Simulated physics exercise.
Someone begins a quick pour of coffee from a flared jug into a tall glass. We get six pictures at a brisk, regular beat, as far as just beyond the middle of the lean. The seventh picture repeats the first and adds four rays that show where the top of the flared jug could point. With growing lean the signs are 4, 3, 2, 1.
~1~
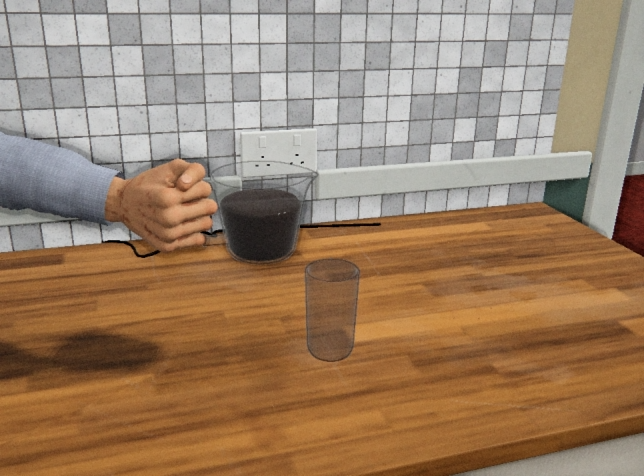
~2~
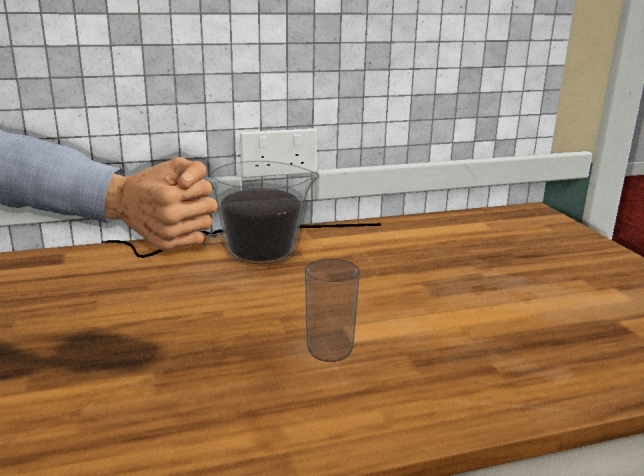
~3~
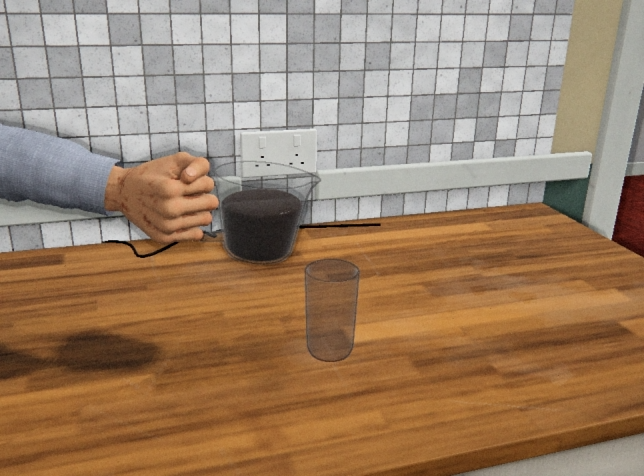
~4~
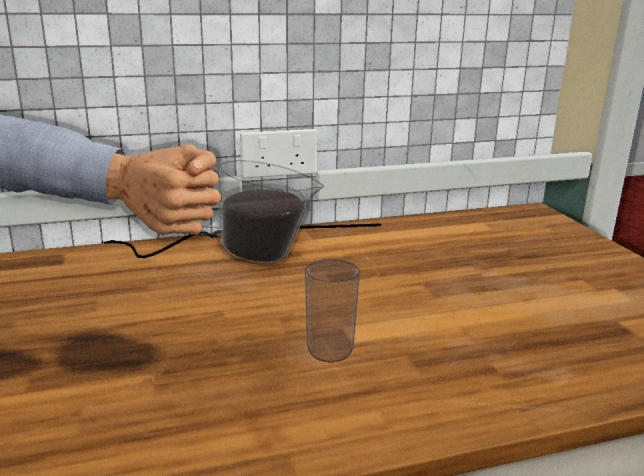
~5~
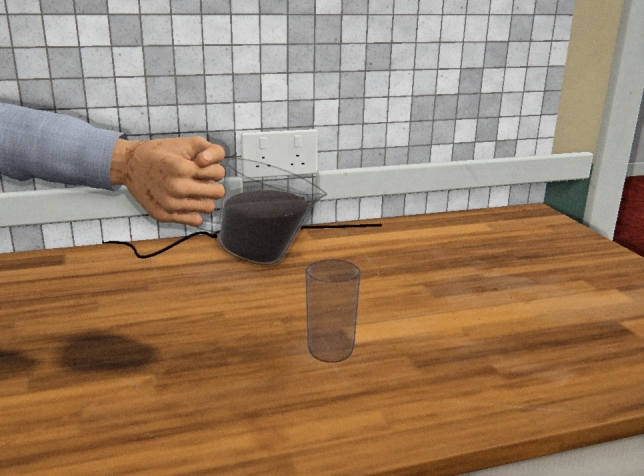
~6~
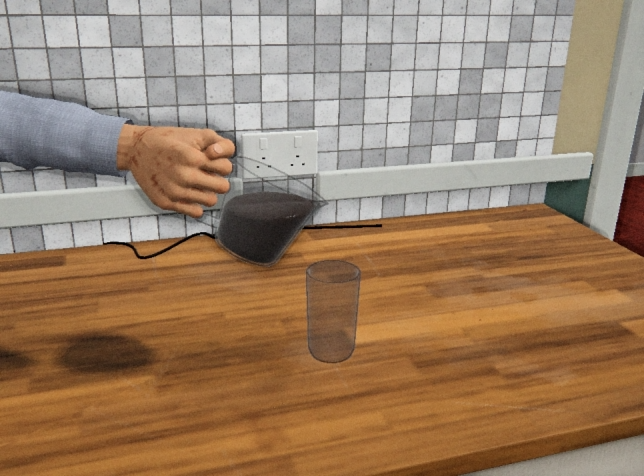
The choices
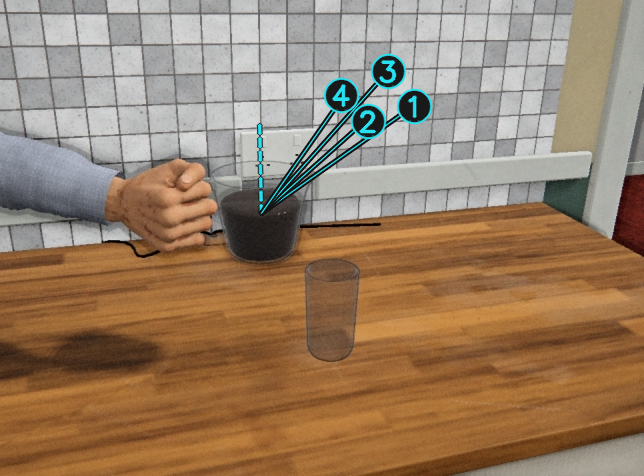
Hand in a blue-grey sleeve gradually tilting a clear flared jug of dark liquid rightward behind an empty glass on a wooden counter.
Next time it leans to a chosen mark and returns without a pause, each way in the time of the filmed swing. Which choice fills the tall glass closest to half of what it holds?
I would pick line 1.
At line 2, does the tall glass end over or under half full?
Under half.
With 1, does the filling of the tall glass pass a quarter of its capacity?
Yes.
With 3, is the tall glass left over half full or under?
Under.
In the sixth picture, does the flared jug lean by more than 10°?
Yes.
In cyan, 1 at (399, 115); 2 at (354, 130); 3 at (376, 83); 4 at (333, 110).
Choosing 1, the tall glass ends with about 48 % of what it can hold; 5 % of the coffee is spilt.
Choosing 2, the tall glass ends with about 28 % of what it can hold; 7 % of the coffee is spilt.
Choosing 3, the tall glass ends with about 16 % of what it can hold; 4 % of the coffee is spilt.
Choosing 4, the tall glass ends with about 8 % of what it can hold.
